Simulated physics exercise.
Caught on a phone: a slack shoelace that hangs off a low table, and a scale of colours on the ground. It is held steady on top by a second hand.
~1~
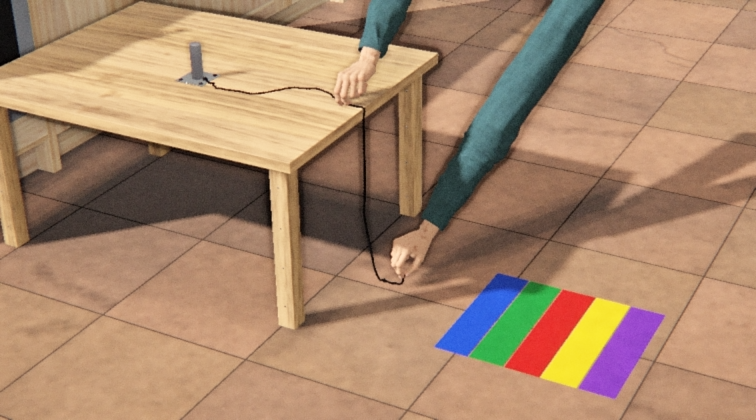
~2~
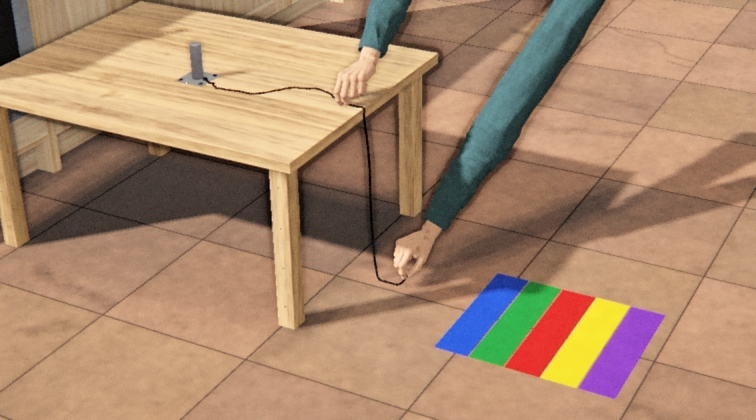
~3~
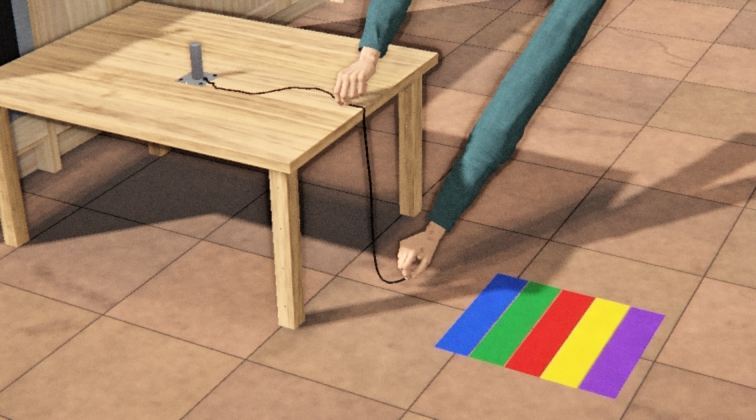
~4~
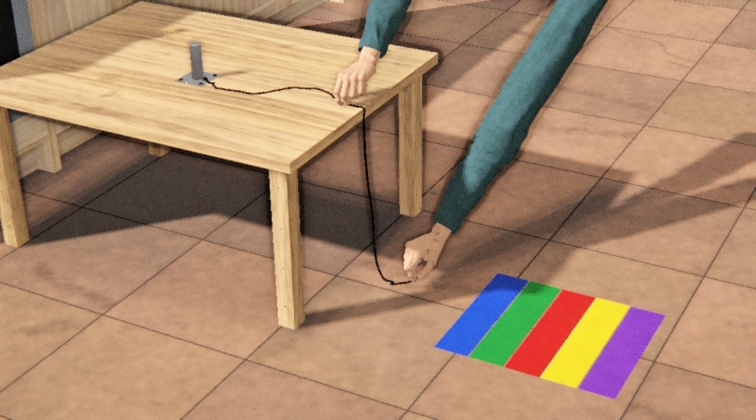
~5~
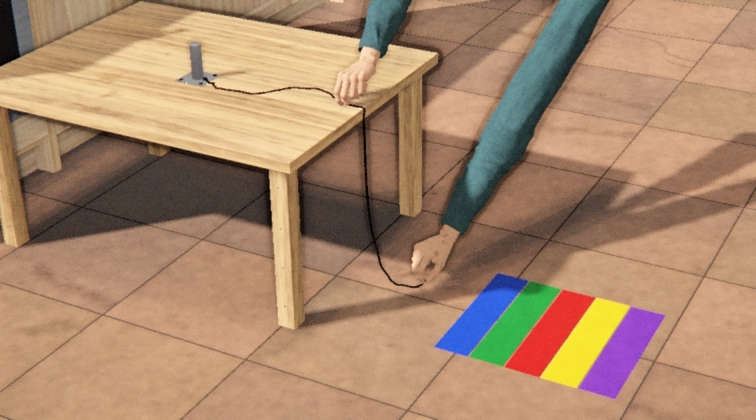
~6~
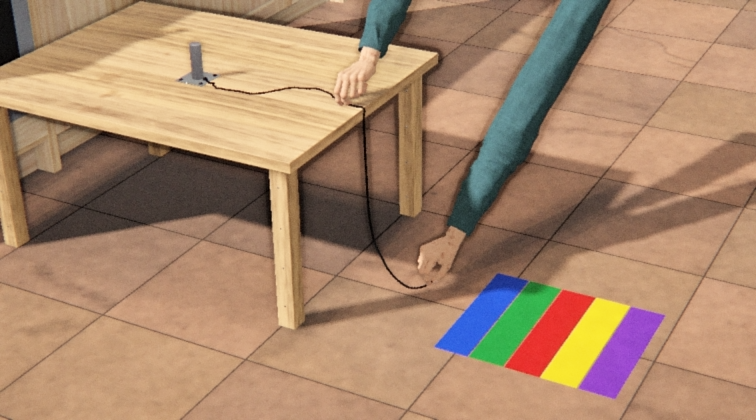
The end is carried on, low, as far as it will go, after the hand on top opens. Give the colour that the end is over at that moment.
The end is over red.
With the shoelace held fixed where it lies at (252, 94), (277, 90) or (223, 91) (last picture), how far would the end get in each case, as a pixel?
It would sit near (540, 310) the first time, (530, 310) the second and (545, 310) the third.
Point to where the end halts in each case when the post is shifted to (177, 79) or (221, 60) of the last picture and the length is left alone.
Near (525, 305) and (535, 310).
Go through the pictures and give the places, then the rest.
End (404, 275); blue (462, 337); green (497, 347); red (532, 357); yellow (569, 367); purple (606, 377), in the first frame.
End (407, 275); shoelace through (216, 88) (281, 90) (337, 98) (367, 142) (370, 202) (375, 264), in the second frame.
End (411, 277), in the third frame.
End (417, 278); shoelace through (216, 88) (281, 90) (337, 98) (364, 142) (370, 202) (377, 264), in the fourth frame.
End (425, 280), in the fifth frame.
End (431, 282); shoelace through (216, 88) (281, 90) (337, 98) (365, 142) (368, 202) (385, 264), in the sixth frame.
Early on, end near (489, 297); over blue.
Midway, end near (529, 308); over green.
At the end of the slack, end near (552, 314); over red. Over red.
